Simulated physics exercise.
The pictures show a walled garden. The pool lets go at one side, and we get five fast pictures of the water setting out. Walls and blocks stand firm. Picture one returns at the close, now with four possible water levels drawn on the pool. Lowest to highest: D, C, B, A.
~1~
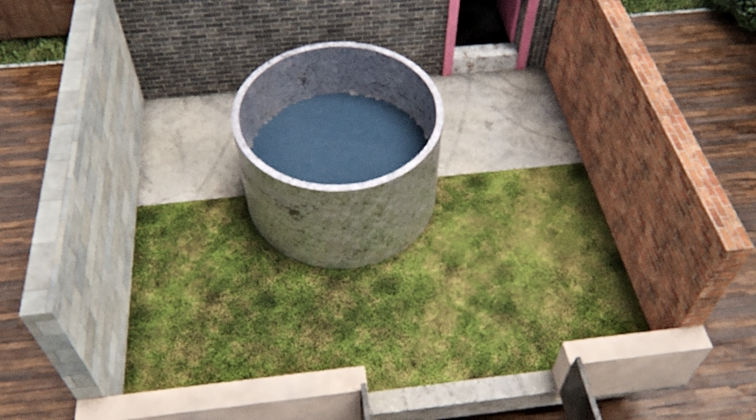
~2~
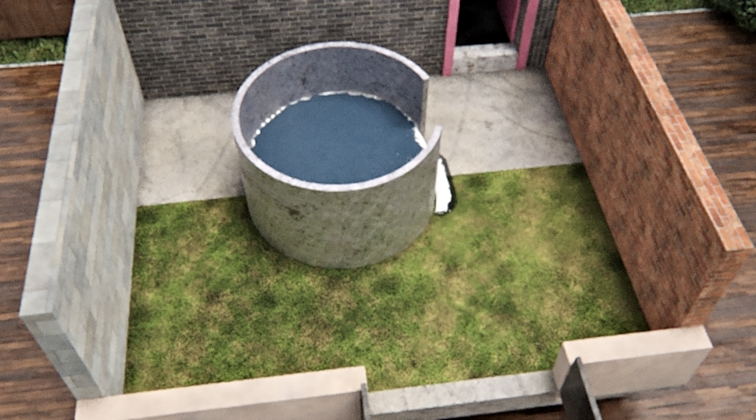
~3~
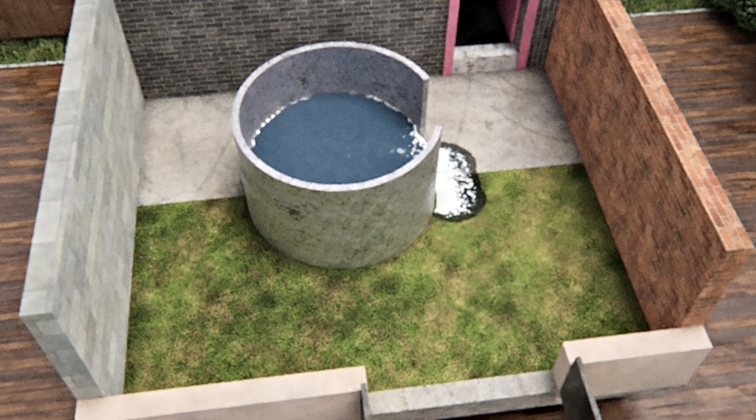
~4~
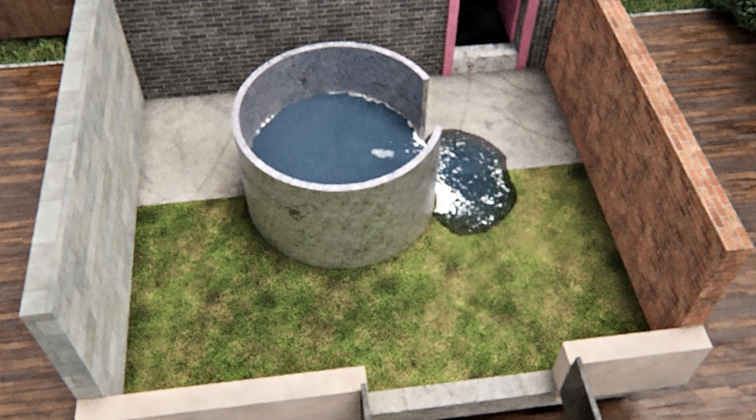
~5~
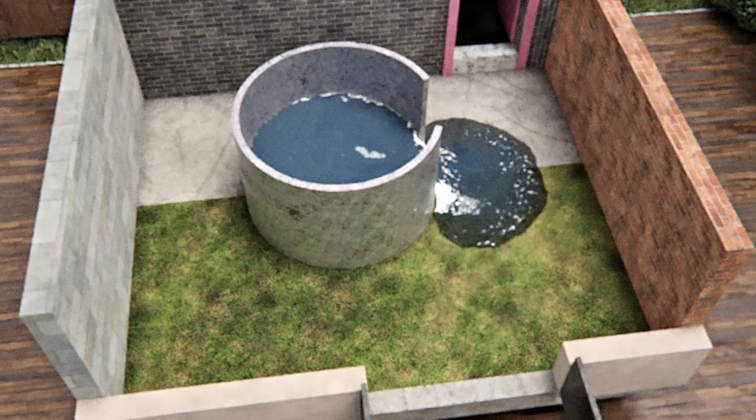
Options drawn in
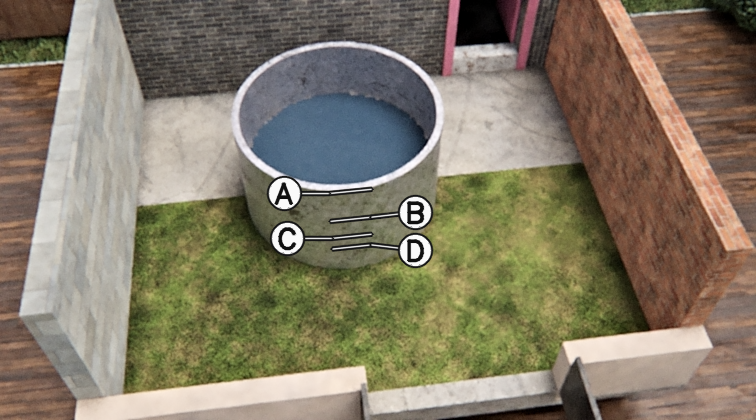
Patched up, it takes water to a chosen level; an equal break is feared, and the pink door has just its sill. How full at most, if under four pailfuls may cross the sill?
Level B just does it.
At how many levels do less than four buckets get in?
Three of the four.
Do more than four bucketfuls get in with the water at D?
No.
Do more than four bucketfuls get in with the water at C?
No.
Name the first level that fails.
That is level A.
In white, A at (350, 191); B at (351, 219); C at (351, 236); D at (352, 247); from the bottom up D, C, B, A.
With A, about 12 bucketfuls get in.
With B, a bucket or two gets in.
With C, nothing gets over.
With D, nothing gets over.
